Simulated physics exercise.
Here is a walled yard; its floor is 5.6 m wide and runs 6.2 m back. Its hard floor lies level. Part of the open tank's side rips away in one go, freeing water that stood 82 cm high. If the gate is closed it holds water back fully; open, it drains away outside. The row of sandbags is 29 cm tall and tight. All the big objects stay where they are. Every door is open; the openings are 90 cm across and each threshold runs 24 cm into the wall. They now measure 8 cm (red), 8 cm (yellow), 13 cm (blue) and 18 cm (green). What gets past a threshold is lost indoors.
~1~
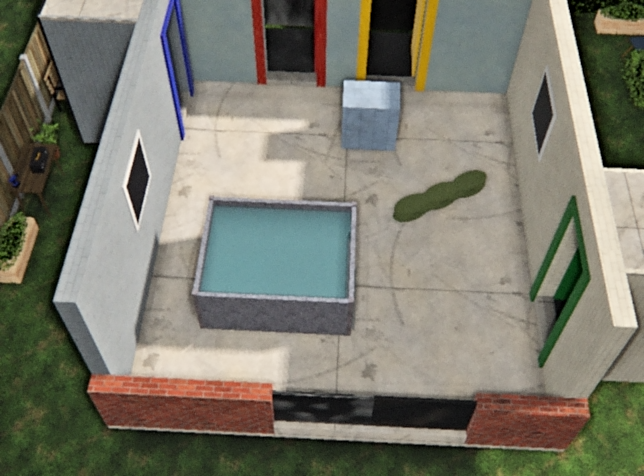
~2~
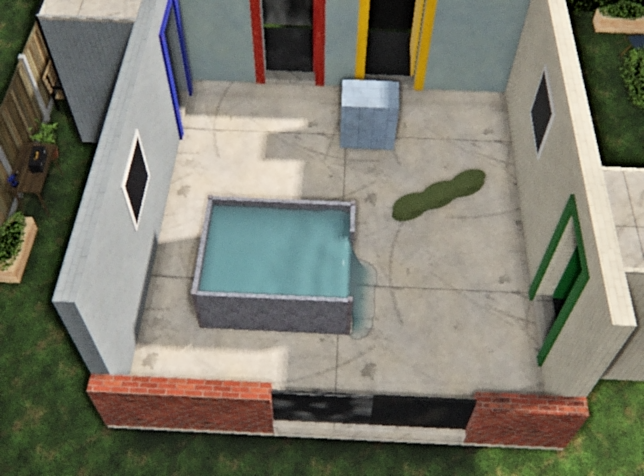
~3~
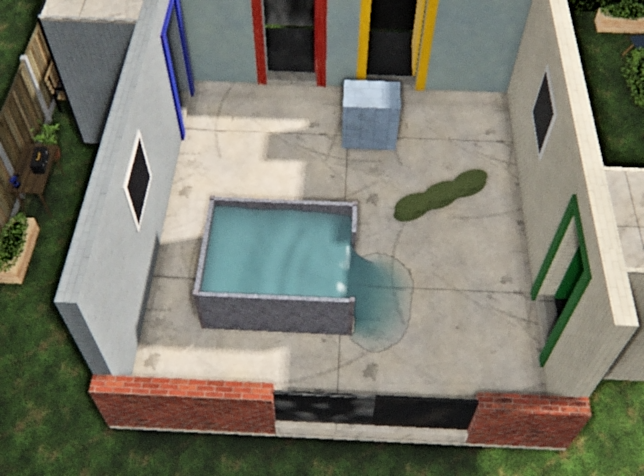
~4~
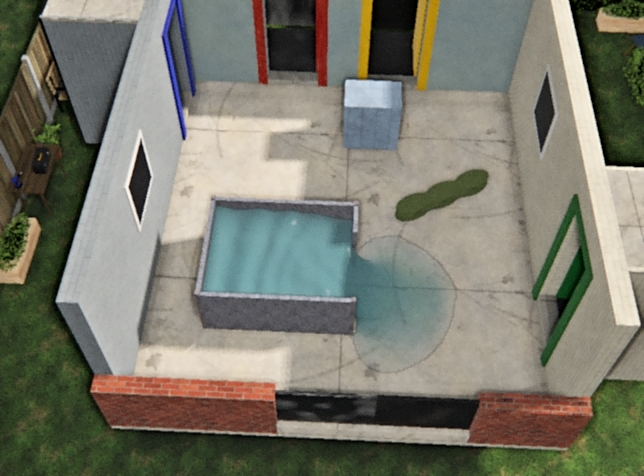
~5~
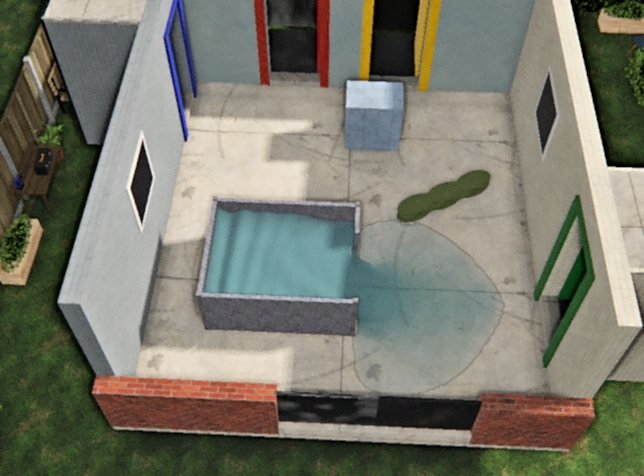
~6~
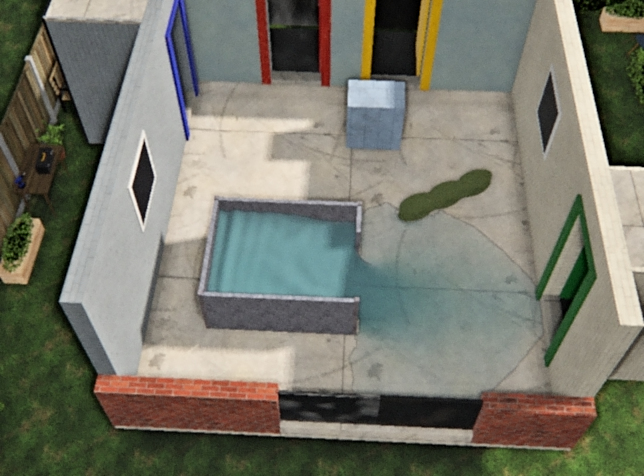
Water burst through the right side of the open tank in a walled yard, poured onto the pale floor, and spread in a widening rounded sheet until it reached the green door.
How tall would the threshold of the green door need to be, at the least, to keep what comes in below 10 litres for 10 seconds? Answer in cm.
It would have to be roughly 35 cm high.
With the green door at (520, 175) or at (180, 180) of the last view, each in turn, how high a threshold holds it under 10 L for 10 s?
Roughly 16 and 6.5 cm.
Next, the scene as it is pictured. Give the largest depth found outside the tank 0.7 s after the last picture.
Roughly 51 cm.
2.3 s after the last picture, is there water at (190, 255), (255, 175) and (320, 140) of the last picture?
In that order: Still dry, dry, still dry.
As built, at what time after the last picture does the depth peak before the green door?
Near 1.4 s.
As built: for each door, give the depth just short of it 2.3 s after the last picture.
Depths in cm: Red 0, yellow 3, blue 0, green 26.
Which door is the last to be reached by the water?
It is the blue one.
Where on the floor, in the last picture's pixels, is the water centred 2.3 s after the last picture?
Near (408, 283).
Then, 0.7 s after the last picture water covers 30 % of the floor, deepest (51 cm) near (554, 410); 22 cm at the green door, 62 litres in over its 18 cm threshold.
Then, 2.3 s after the last picture water covers 40 % of the floor, deepest (28 cm) near (541, 315); 26 cm at the green door, 202 litres in over its 18 cm threshold.
Then, 9.3 s after the last picture water covers 95 % of the floor, deepest (14 cm) near (210, 259); 9 cm at the green door, 219 litres in over its 18 cm threshold.
At the green door as built, the water peaked near 37 cm, 1.3 s after the last picture.
Run again over the same 10 s with other heights there, 44 litres in over 29.5 cm, 1 litre over 40 cm. The limit of 10 litres is kept from about 35 cm up.
